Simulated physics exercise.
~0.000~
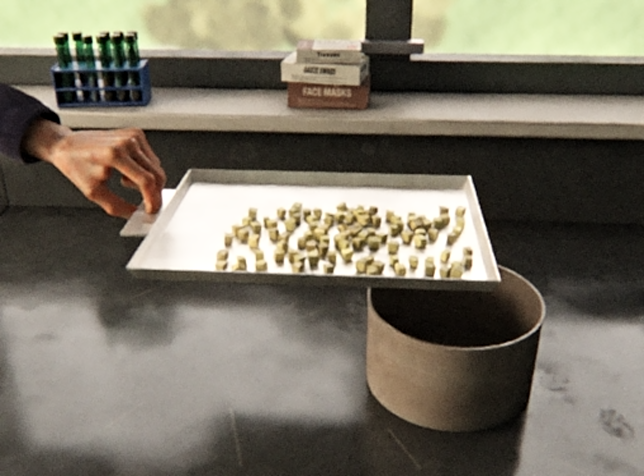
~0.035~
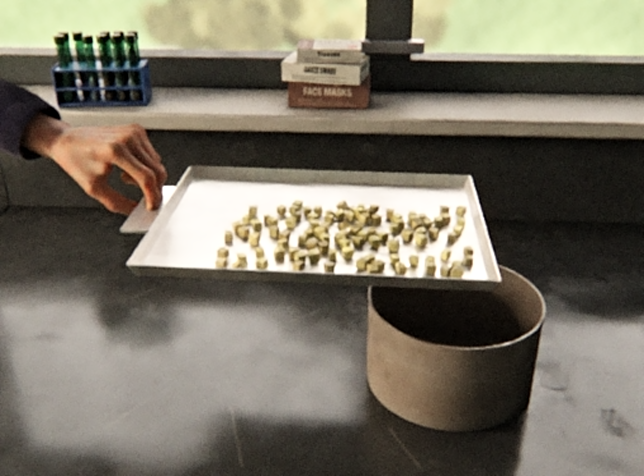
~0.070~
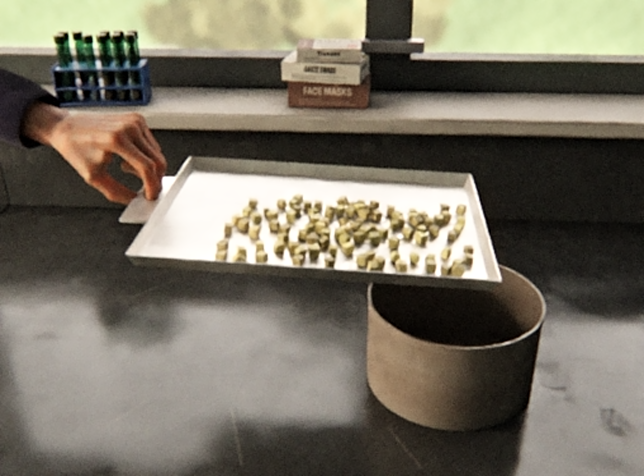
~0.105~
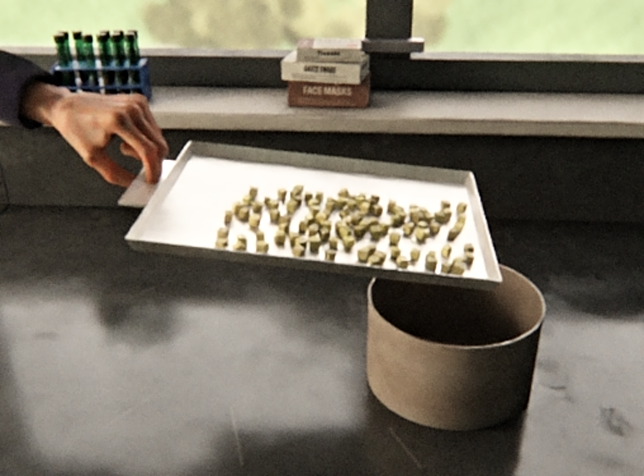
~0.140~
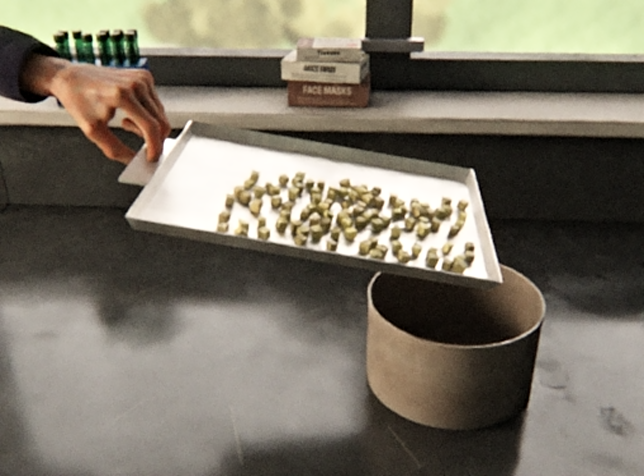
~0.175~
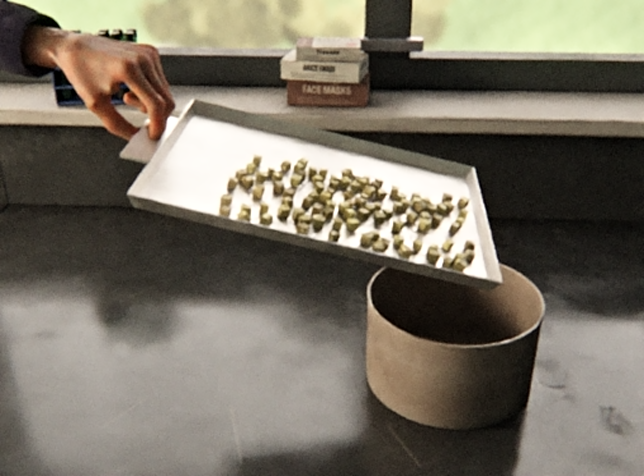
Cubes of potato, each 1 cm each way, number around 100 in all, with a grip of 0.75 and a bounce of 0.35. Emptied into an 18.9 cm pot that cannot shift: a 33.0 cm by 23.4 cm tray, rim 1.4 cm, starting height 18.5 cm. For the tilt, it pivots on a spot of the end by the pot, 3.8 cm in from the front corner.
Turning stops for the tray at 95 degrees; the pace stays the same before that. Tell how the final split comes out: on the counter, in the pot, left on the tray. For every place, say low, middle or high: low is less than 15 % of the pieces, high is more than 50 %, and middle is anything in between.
Here is the split: Counter: High; pot: Middle; tray: Low.
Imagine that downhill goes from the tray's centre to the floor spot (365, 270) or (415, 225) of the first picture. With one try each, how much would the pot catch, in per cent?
First try: About 0 percent; second try: About 55 percent.
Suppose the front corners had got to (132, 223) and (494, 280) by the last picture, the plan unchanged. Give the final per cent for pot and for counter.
Pot 0, counter 100.
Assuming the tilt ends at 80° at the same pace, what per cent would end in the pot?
It would land at about 25 percent.
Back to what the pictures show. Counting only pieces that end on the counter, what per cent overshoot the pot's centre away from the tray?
Share: Around 90 %.
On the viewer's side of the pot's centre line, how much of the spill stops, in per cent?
I'd put it at around 100 per cent.
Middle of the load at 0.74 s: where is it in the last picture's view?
The load's centre is near (529, 279) at that time.
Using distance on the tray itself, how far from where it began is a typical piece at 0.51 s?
About 4 cm.
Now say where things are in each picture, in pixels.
In the first picture, tray tilt 0 degrees, front corners at (135, 265) and (492, 277); middle of the pieces at (344, 236); pot at (455, 297).
In the second picture, tray tilt 1 degrees, front corners at (135, 261) and (493, 277); middle of the pieces at (345, 235).
In the third picture, tray tilt 2 degrees, front corners at (134, 252) and (493, 277); middle of the pieces at (345, 230).
In the fourth picture, tray tilt 5 degrees, front corners at (133, 236) and (494, 277), lowest corner right front; middle of the pieces at (346, 223).
In the fifth picture, tray tilt 9 degrees, front corners at (134, 215) and (495, 277), lowest corner right front; middle of the pieces at (347, 214).
In the sixth picture, tray tilt 14 degrees, front corners at (136, 192) and (495, 278), lowest corner right front; middle of the pieces at (349, 205); pot at (455, 295). The tray's pace is about 120 degrees a second.
After 0.51 s, tilt 53 degrees; the tray holds 100 %, the pot 0 %.
After 0.74 s, tilt 80 degrees; the tray holds 45 %, the pot 5 %.
After 1.07 s, tilt 95 degrees; the tray holds 0 %, the pot 25 %.
By 2.2 s all is still; counter 75 %, pot 25 %, tray 0 %.
